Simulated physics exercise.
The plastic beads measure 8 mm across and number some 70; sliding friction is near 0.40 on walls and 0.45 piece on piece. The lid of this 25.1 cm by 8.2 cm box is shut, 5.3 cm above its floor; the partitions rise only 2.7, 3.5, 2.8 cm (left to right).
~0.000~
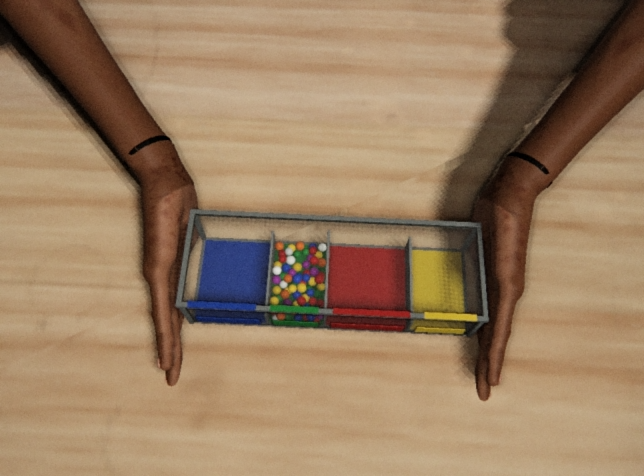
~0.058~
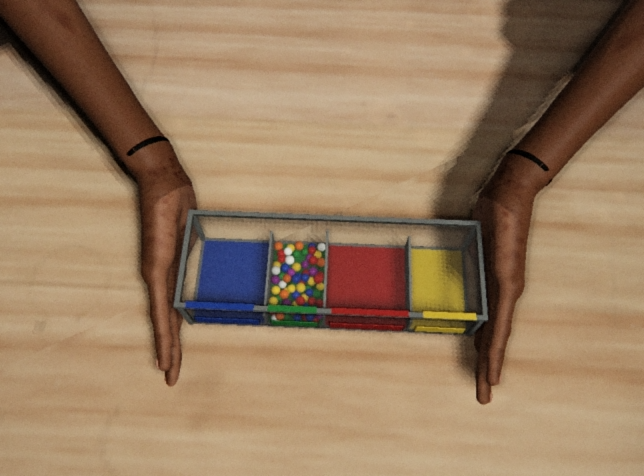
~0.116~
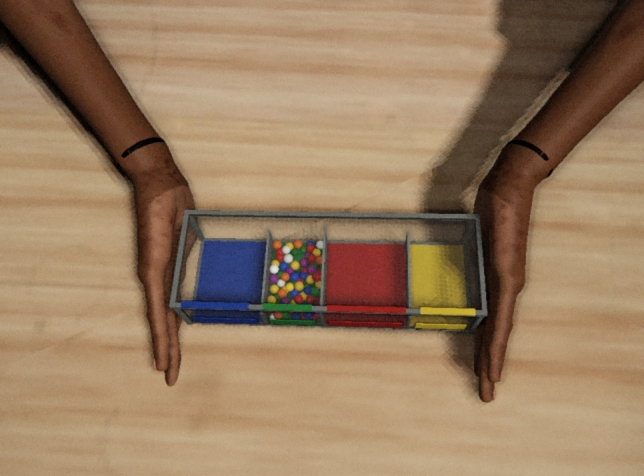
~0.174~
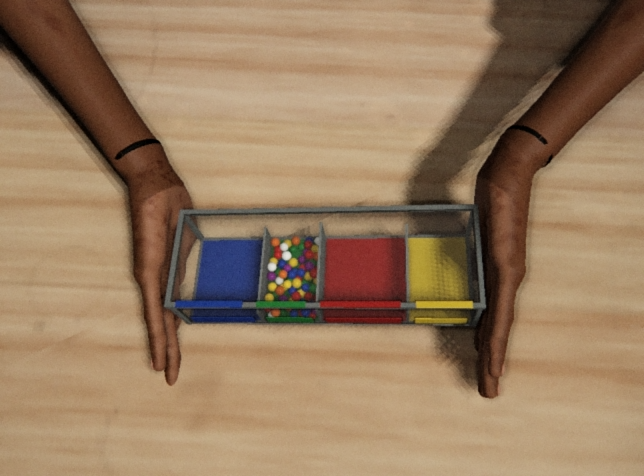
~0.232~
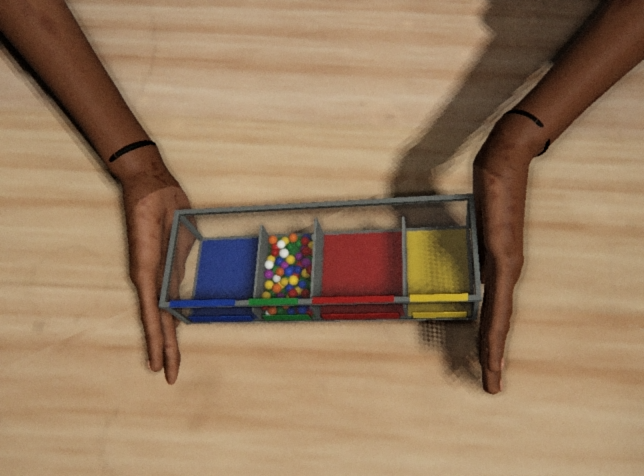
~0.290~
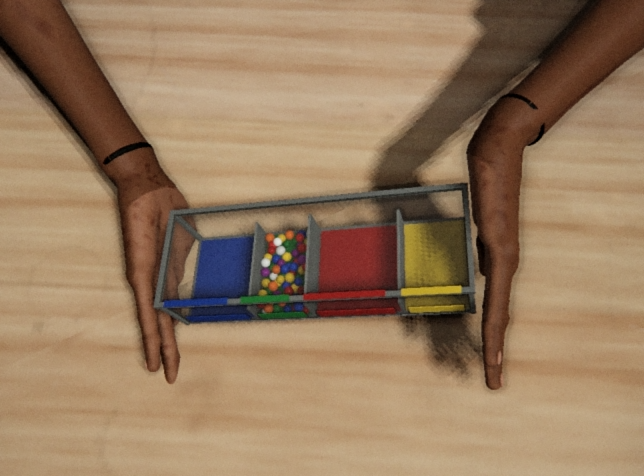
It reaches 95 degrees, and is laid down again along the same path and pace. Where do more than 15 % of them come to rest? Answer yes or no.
Red no, blue yes, green yes, yellow no.
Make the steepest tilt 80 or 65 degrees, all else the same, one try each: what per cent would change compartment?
About 0 and 0 per cent.
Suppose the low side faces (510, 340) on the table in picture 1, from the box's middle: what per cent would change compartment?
About 70 per cent.
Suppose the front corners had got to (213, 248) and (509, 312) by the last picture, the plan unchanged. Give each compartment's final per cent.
Red 20, blue 0, green 20, yellow 60.
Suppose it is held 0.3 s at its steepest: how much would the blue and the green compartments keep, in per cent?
Then: Blue 65, green 35.
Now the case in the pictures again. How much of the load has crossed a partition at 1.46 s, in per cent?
About 0 per cent.
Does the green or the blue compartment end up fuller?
The blue one has more.
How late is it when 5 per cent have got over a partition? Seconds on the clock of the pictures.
Near 1.45 s.
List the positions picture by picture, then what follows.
In the first picture, box tilt 0 degrees, front corners at (182, 303) and (483, 317); green 100 %.
In the second picture, box tilt 1 degrees, front corners at (180, 303) and (482, 316).
In the third picture, box tilt 4 degrees, front corners at (175, 303) and (482, 311), lowest corner left back.
In the fourth picture, box tilt 8 degrees, front corners at (170, 303) and (480, 304), lowest corner left back.
In the fifth picture, box tilt 12 degrees, front corners at (165, 303) and (476, 296), lowest corner left back.
In the sixth picture, box tilt 16 degrees, front corners at (160, 303) and (470, 288), lowest corner left back; green 100 %. Its pace works out near 70 degrees a second.
Then, at 1.46 s, tilt 95 degrees; green 100 %.
After 2.25 s, tilt 42 degrees; blue 55 %, green 45 %.
After 3.05 s, tilt 0 degrees; blue 55 %, green 45 %.
At rest (3.6 s), red 0 %, blue 55 %, green 45 %, yellow 0 %.
